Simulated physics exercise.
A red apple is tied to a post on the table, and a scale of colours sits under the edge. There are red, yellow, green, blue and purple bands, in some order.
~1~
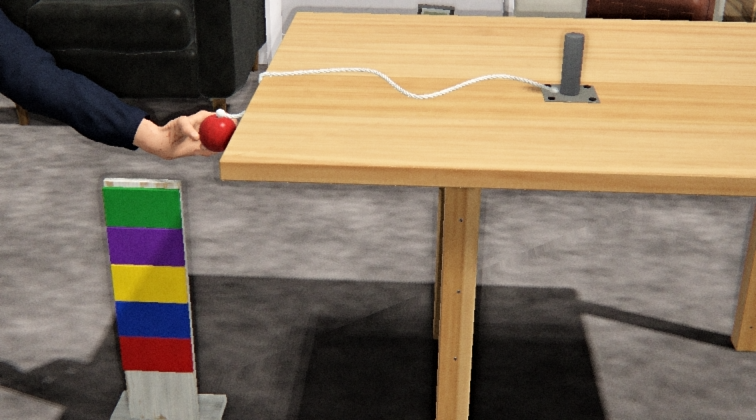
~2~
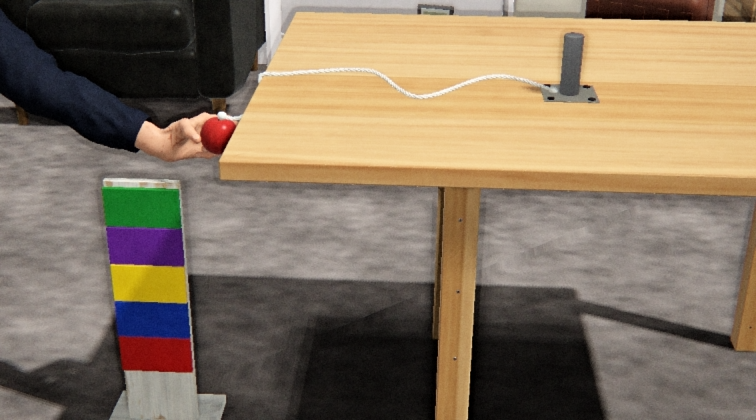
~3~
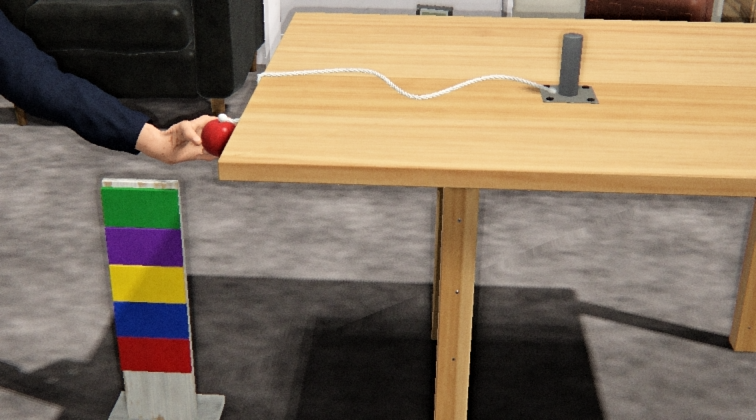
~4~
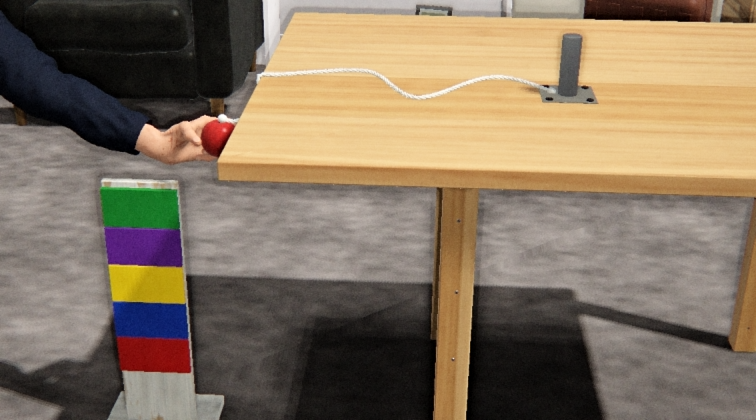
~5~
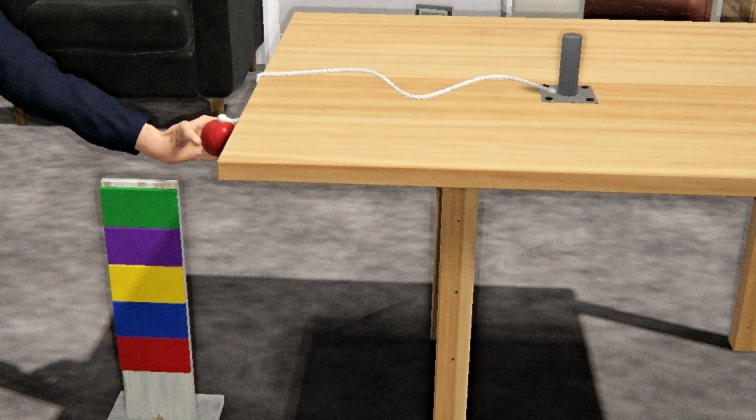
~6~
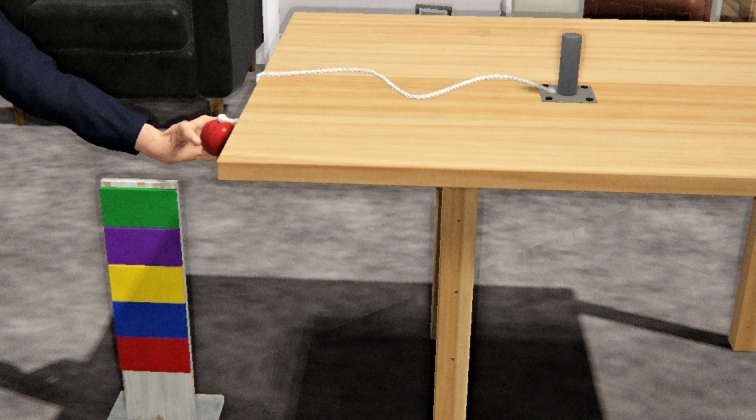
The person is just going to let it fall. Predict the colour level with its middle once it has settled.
I would say purple.
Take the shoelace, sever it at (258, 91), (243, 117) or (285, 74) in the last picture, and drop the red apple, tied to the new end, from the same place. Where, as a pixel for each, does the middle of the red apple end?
Case by case: (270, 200), (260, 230) and (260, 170).
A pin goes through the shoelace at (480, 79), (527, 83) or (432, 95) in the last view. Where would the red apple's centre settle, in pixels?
(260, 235), (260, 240) and (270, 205).
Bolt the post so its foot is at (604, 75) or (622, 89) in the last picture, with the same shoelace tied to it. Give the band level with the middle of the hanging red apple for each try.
Result 1: Green. Result 2: Green.
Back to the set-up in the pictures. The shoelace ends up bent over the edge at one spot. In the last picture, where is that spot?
The point at (354, 70).
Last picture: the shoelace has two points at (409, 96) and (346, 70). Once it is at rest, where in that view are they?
(359, 83) and (258, 90).
A little later, apple near (229, 248); level with purple.
Next, apple near (296, 252); level with purple.
Later still, apple near (255, 249); level with purple.
When it is over, apple near (261, 251); level with purple. The shoelace holds its middle at purple.
